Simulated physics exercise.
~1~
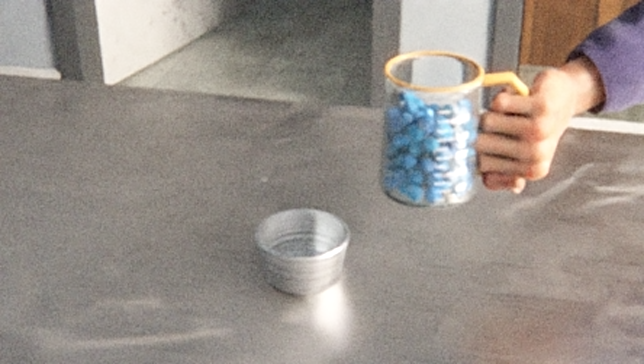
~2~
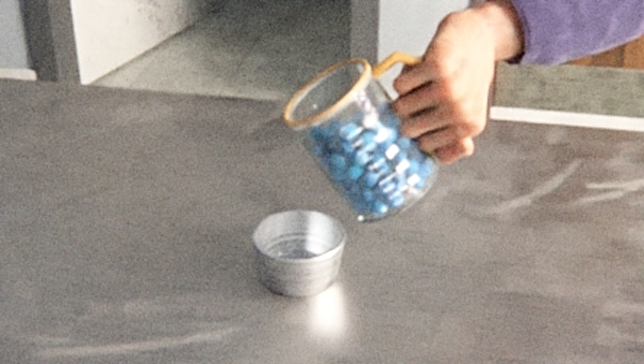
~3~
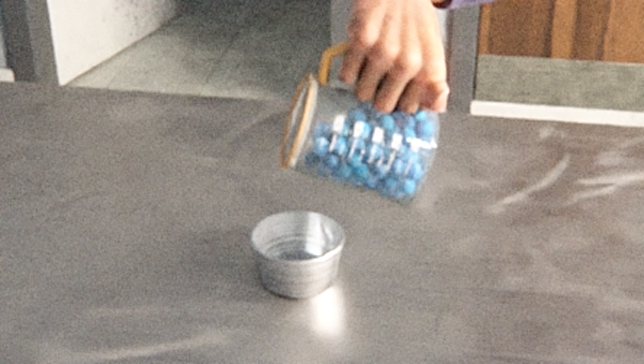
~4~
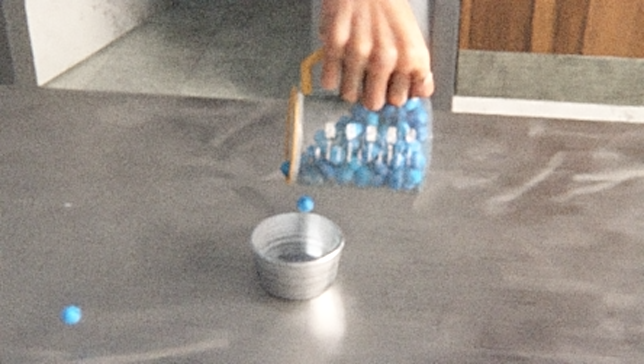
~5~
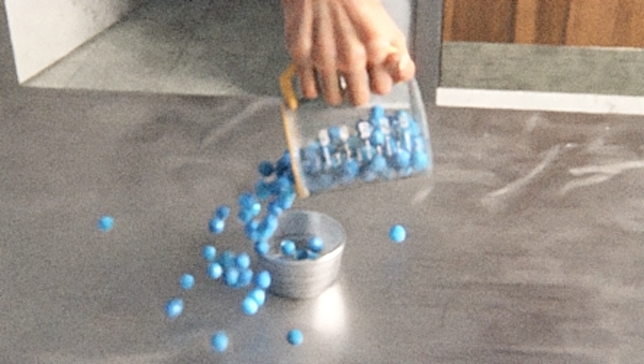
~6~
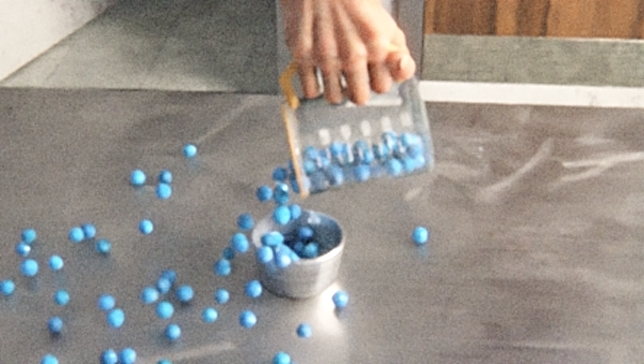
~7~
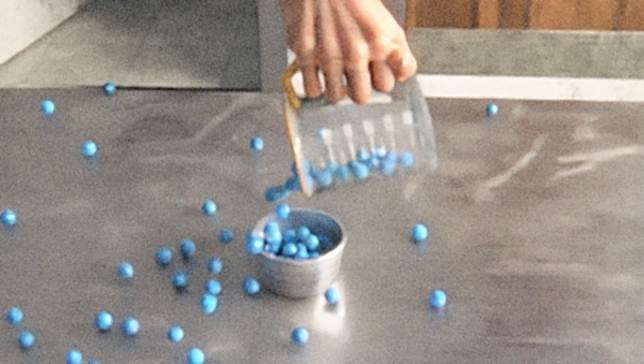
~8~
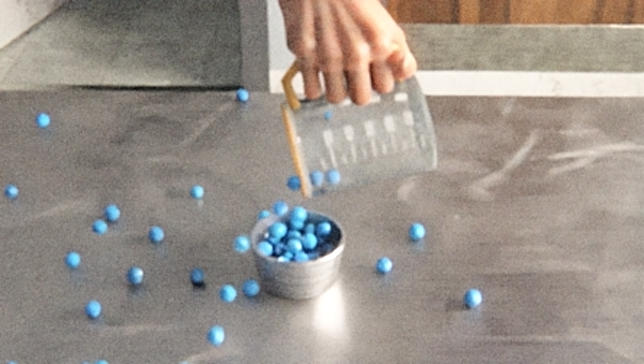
To begin with, a hand in a purple sleeve holds a clear jug of blue balls upright, above and to the right of a small silvery dish on a grey metal table. The hand moves the jug left and tips it onto its side, its rim over the dish. One ball drops toward the dish while another is already out on the table at left. Then a stream pours out, some landing in the dish and many scattering across the table. Finally, the dish is heaped, balls lie strewn around it, and the tilted jug is nearly empty.
